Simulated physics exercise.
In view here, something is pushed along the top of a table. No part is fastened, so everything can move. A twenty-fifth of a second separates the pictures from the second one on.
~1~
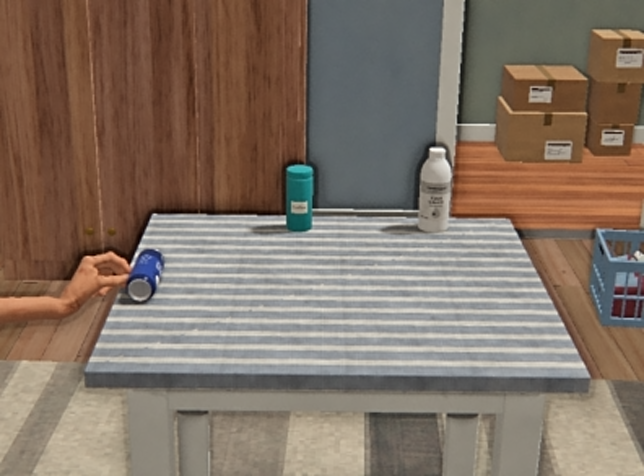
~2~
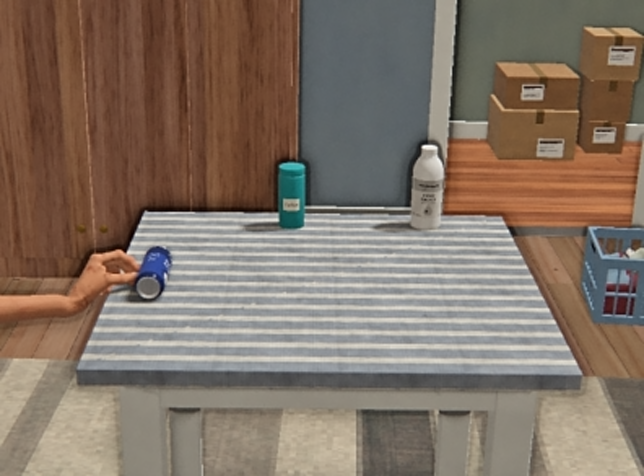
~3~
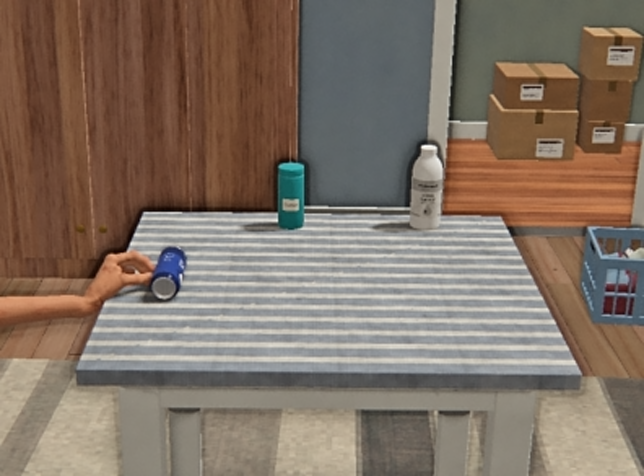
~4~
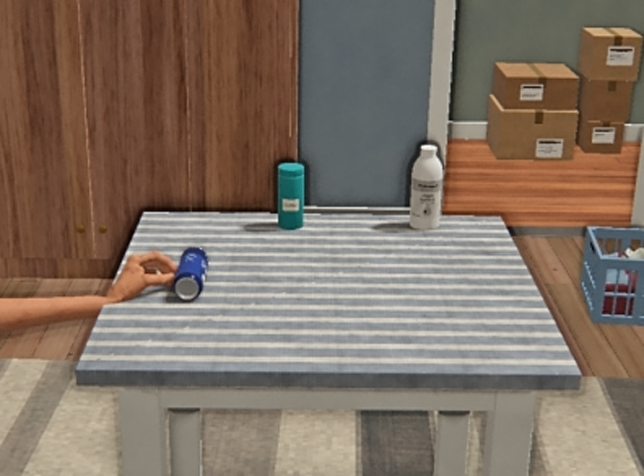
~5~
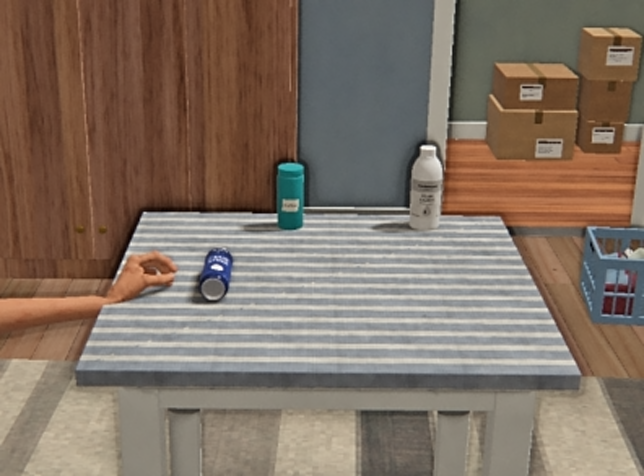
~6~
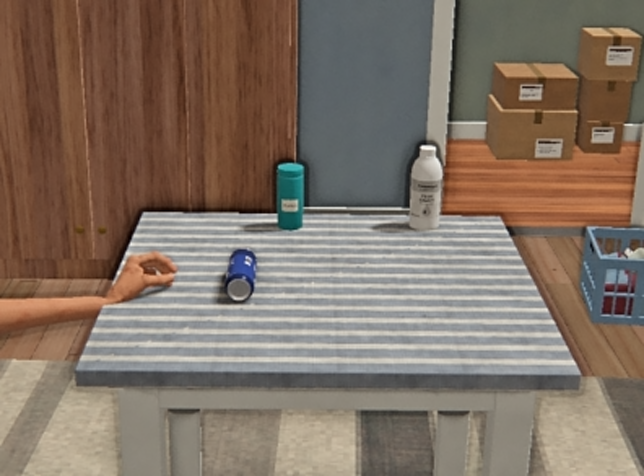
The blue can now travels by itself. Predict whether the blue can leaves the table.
It leaves the table.
Then, 0.30 s after the last picture, blue can rolled well along near (416, 276).
Then, 0.70 s after the last picture, blue can now off the table.
Then, 1.10 s after the last picture, things are still on the move.
By the end, off the table, blue can.
